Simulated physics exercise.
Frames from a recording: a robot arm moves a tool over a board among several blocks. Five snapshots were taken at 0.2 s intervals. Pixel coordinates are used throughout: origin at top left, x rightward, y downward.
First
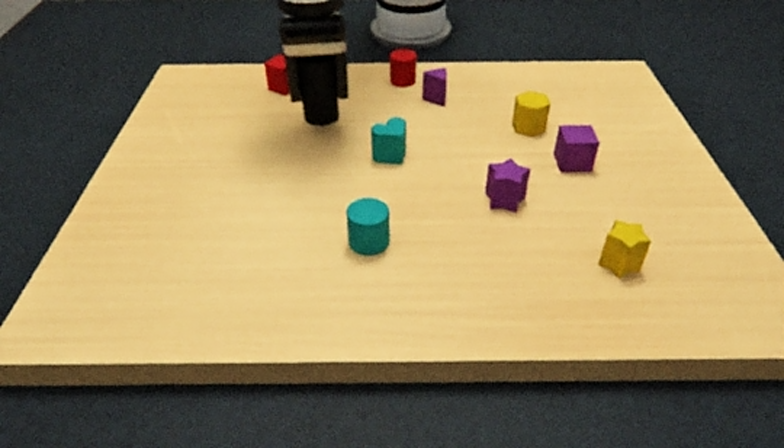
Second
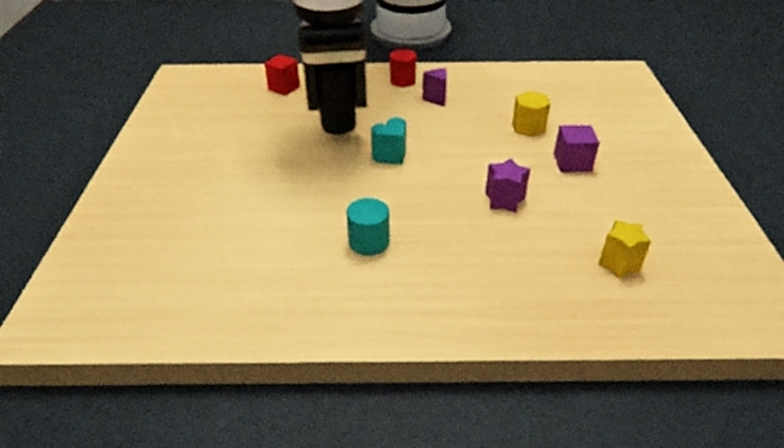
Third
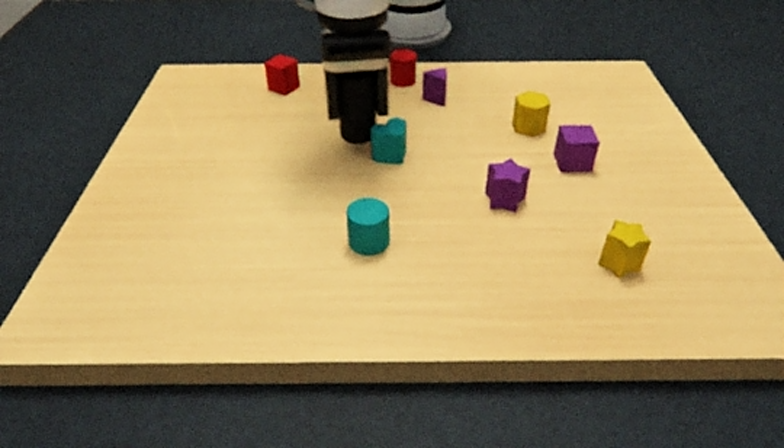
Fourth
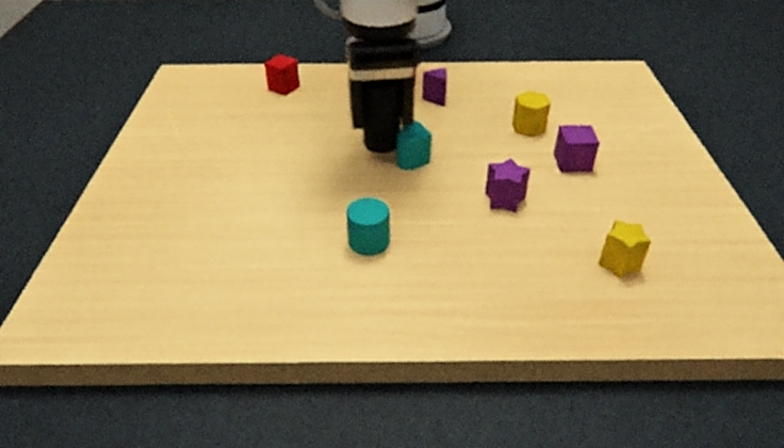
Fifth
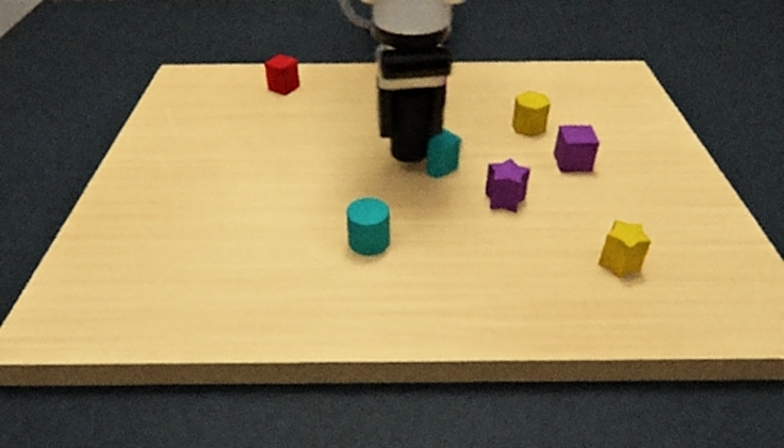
A pale wooden board lies on a dark surface, seen from above its near edge by a still camera. A red cube, a red cylinder and a purple triangular block sit toward the back, a turquoise heart and cylinder near the middle, and yellow and purple blocks on the right. The black-tipped robot arm moves right and slightly nearer, then pushes the turquoise heart a short way rightward toward the purple star.
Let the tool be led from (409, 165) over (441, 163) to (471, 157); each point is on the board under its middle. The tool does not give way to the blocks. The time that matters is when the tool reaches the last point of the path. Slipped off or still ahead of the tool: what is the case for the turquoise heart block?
It keeps leading.
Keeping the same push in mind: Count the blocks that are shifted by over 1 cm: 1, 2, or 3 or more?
One block shifts.
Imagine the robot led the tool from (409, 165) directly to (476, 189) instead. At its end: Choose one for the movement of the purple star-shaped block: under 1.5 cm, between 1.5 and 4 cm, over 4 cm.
It goes hardly anywhere, under 1.5 cm.
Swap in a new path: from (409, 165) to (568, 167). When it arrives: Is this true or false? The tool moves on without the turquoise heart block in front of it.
The statement is incorrect.
On the path given first. Halfway along, tool (442, 150); turquoise heart block (475, 136).
At the end, tool (472, 145); turquoise heart block (506, 132); purple star-shaped block unmoved.
